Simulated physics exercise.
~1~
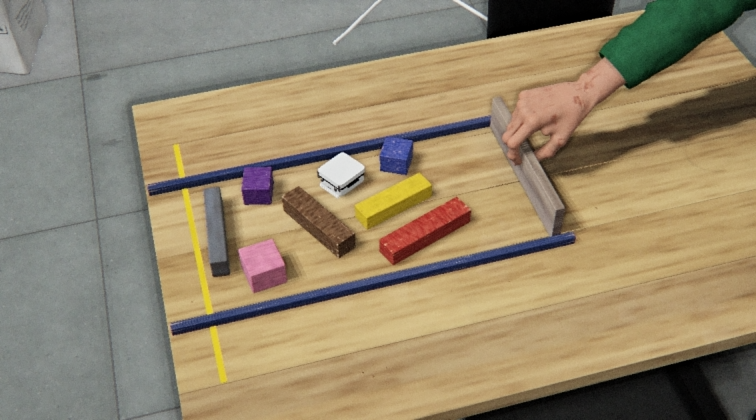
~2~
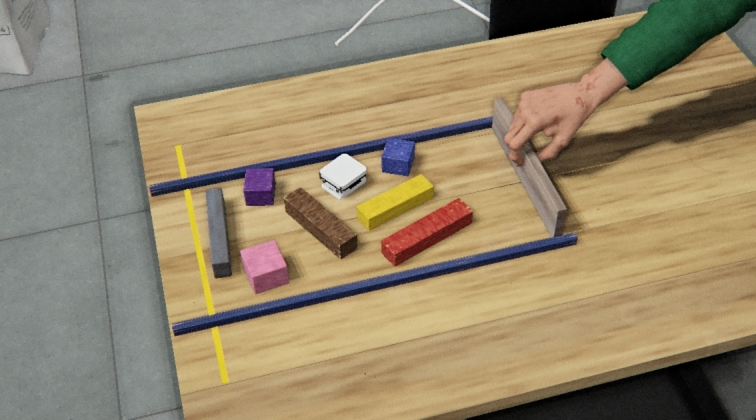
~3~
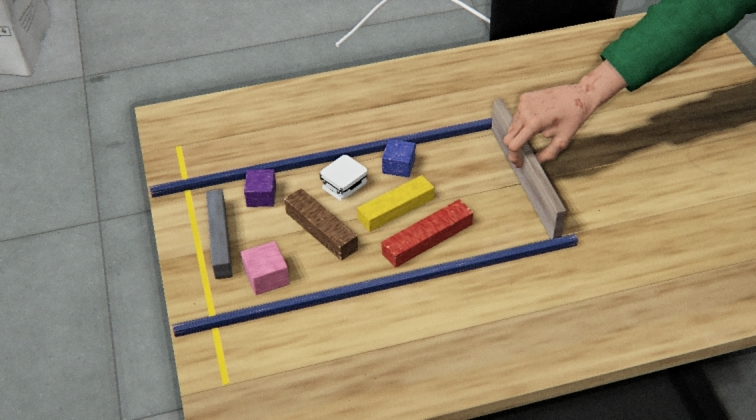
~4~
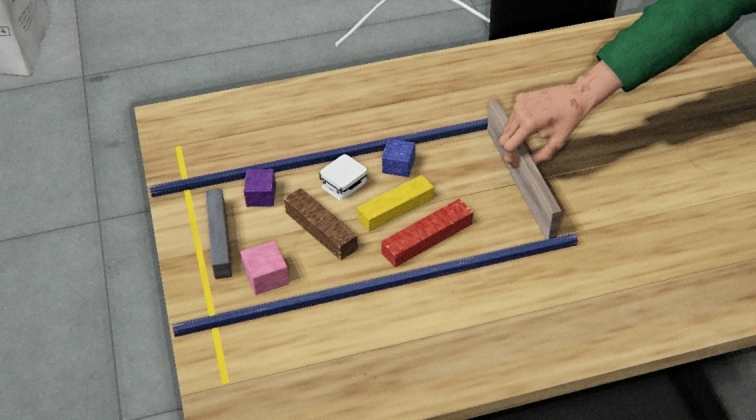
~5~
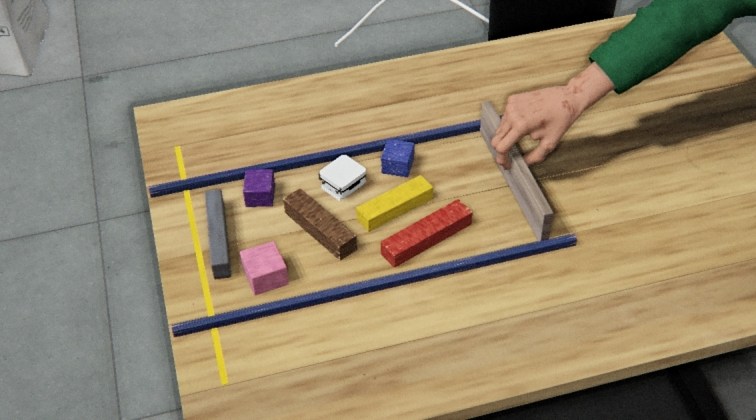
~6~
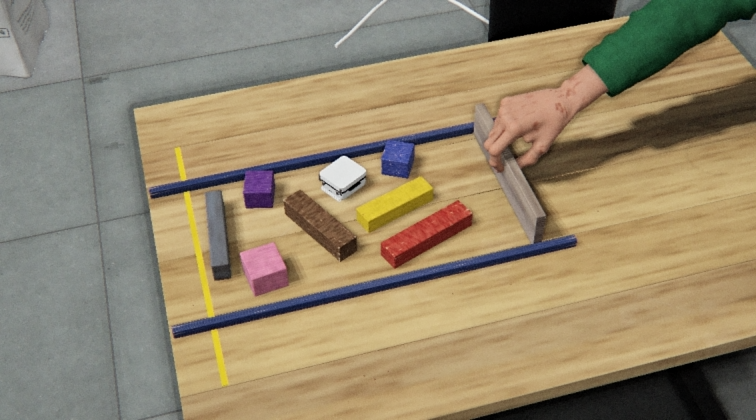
A hand in a green sleeve held a board upright at the right of a wooden table, then slid it slightly left toward the colored blocks and bars between two blue rails, which stayed put.
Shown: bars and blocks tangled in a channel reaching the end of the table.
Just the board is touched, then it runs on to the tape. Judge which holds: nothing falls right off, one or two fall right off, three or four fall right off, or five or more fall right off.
A lot - five plus.
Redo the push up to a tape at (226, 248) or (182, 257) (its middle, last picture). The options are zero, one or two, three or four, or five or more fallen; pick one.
Three or four; five or more.
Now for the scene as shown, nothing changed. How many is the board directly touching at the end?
That comes to 3.
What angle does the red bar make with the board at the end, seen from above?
Around 40 degrees.
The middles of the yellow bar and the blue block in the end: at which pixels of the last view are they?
For the yellow bar it's (159, 262), and for the blue block it's (175, 209).
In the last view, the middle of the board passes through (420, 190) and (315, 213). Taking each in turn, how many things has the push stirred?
Tally: First 3; then 8.
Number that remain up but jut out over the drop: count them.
Counting them gives 2.
Early on, none off yet; grey stick at rest near (218, 234); pink block at rest near (265, 269); purple block at rest near (259, 189).
A while later, none off yet; grey stick travelled a little near (200, 237); pink block travelled about its own width near (231, 279); purple block travelled about its own width near (240, 194).
Further along, one off so far; grey stick in the air; pink block leaning well over near (140, 315); purple block travelled well along near (158, 211).
Finally, the number that fall off is five or more; lost, white case, brown bar, purple block, pink block and grey stick.
